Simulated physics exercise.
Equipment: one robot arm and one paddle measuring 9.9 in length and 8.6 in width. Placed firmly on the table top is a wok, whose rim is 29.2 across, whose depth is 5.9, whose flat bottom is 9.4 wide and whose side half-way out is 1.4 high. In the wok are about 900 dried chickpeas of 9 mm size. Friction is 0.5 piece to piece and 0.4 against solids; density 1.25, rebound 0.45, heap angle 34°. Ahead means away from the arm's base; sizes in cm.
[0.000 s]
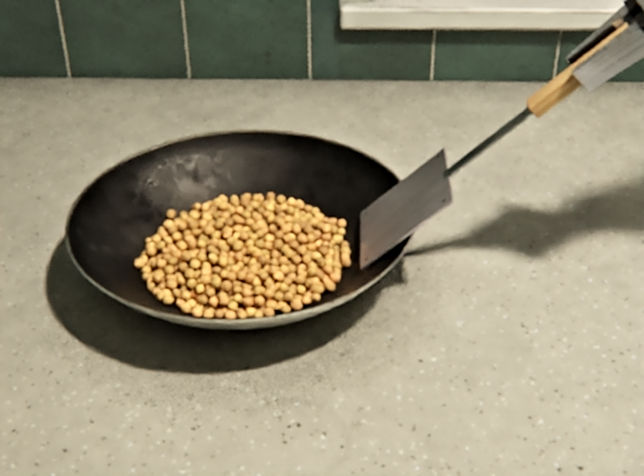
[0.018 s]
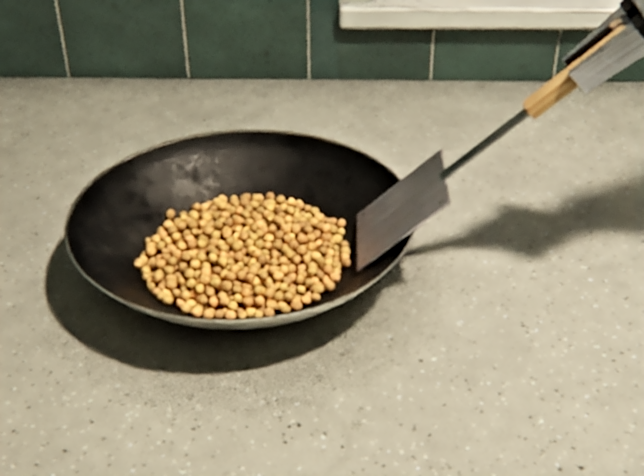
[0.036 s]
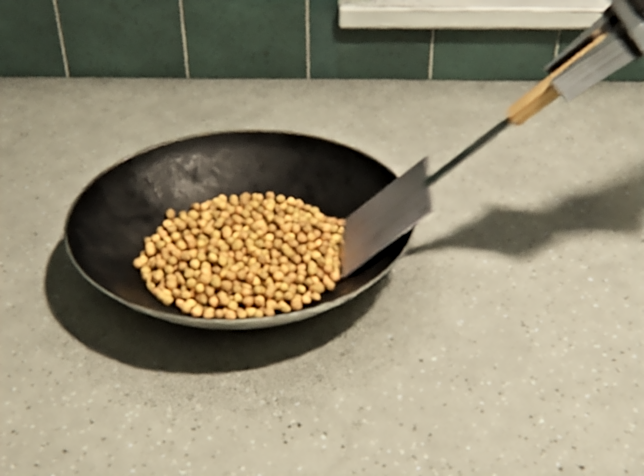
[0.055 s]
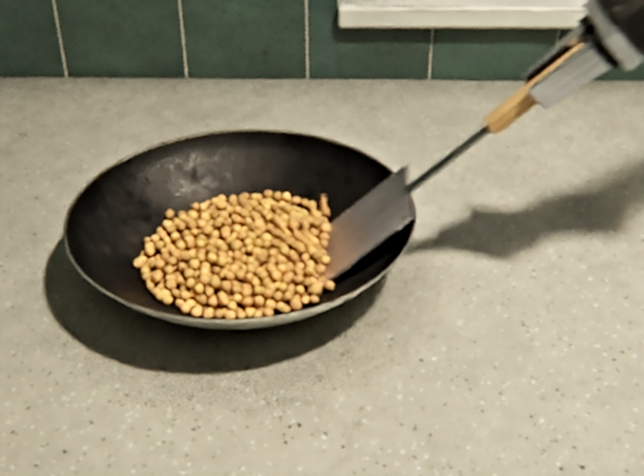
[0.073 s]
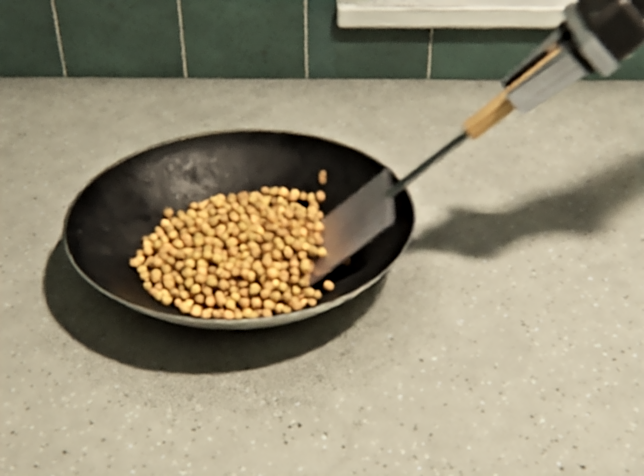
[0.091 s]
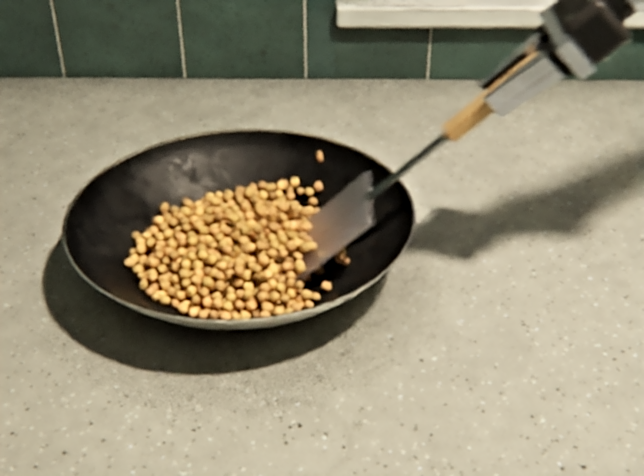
In the video, a robot arm lowers a flat metal paddle leftward into a black wok on a grey countertop, pushing the heaped chickpeas to the left, as the pile rises slightly and a few chickpeas separate around the blade.
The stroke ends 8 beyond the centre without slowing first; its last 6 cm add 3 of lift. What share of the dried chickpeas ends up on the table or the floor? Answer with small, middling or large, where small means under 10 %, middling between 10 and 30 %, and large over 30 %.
It is middling.
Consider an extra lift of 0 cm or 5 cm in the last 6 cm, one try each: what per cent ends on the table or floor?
Result: Approx. 10 % and 20 %, one try each.
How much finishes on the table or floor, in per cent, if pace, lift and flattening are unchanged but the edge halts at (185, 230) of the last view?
0 %, roughly.
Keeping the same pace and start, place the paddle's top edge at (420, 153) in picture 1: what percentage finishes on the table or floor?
Roughly 20 percent ends on the table or floor.
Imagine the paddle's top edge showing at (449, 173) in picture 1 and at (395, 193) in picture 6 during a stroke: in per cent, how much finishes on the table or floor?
I'd put it at roughly 5 per cent.
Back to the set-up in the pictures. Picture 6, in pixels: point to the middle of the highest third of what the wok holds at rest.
It is centred around (141, 236).
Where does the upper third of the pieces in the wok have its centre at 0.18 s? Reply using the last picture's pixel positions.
At about (184, 226).
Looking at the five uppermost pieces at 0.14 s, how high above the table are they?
Somewhere near 6 cm, I'd say.
After 0.14 s, sloping 44°, highest piece 7 above the table; 899 in the wok, 1 on the blade or in flight.
After 0.18 s, sloping 44°, highest piece 8 above the table; 899 in the wok, 1 on the blade or in flight.
After 0.40 s, sloping 44°, highest piece 8 above the table; 709 in the wok, 151 on the table or floor, 40 on the blade or in flight.
After 1.45 s, sloping 44°, highest piece 5 above the table; 706 in the wok, 194 on the table or floor.
In the end, 706 in the wok, 194 on the table or floor. That is 22 % on the table or floor.
